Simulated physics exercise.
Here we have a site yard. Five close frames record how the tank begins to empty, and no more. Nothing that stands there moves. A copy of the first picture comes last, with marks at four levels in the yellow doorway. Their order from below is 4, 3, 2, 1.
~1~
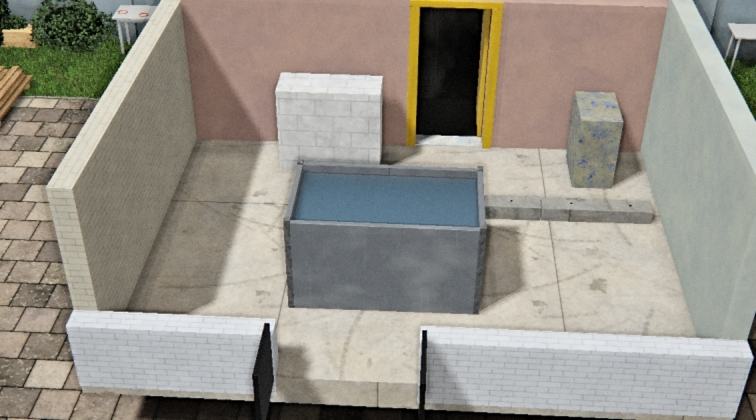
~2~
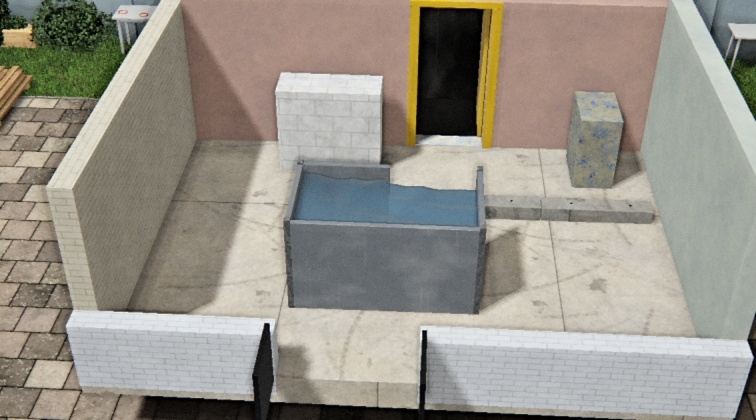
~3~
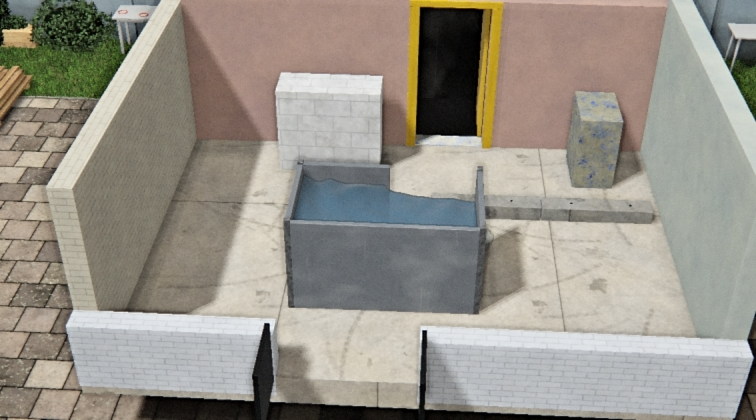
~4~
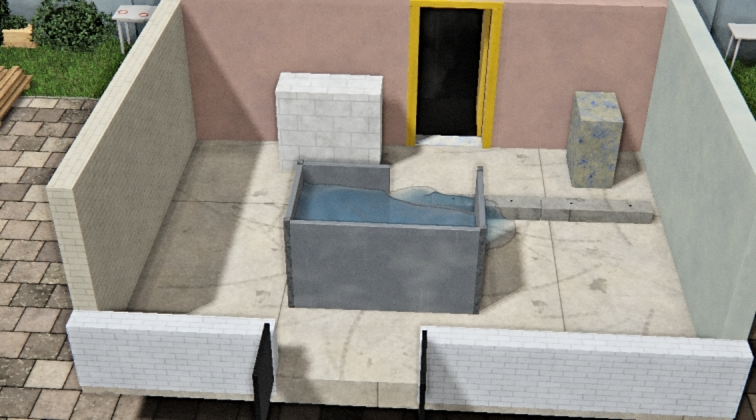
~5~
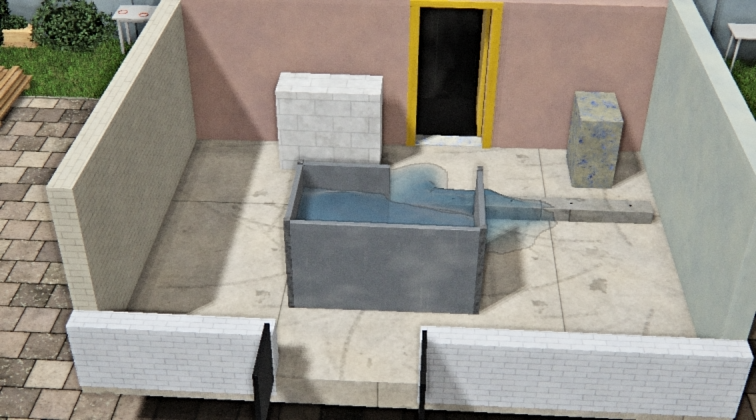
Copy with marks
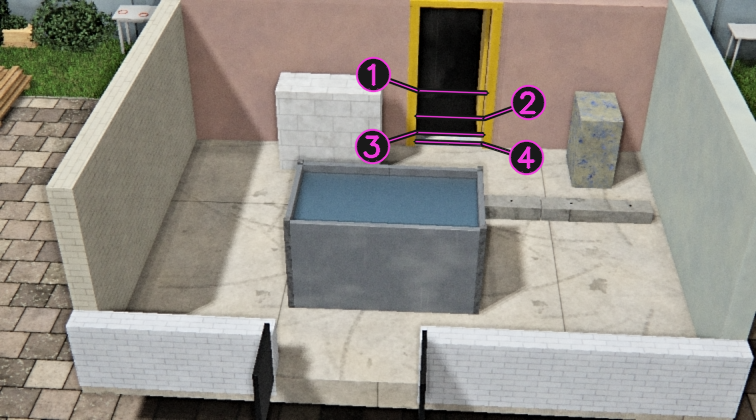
A walled site yard with a pale slab floor is seen from above and in front, the camera still. A grey tank of blue water sits mid-yard, with a white block wall behind it, a yellow-framed doorway in the pink back wall, and a mottled block and low kerb at right. The water sinks toward the tank's back right, then spreads across the floor behind and right, reaching along the kerb.
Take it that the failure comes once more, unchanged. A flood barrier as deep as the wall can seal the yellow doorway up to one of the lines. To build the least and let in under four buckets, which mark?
2.
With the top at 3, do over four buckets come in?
Yes.
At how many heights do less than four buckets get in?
Two of them.
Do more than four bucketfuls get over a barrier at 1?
No.
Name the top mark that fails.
The answer is 3.
In magenta, 1 at (452, 91); 2 at (450, 117); 3 at (449, 133); 4 at (449, 142); from the bottom up 4, 3, 2, 1.
With 1, nothing gets over.
With 2, a splash gets over, under a bucket.
With 3, about 15 bucketfuls get in.
With 4, dozens of bucketfuls pour in.
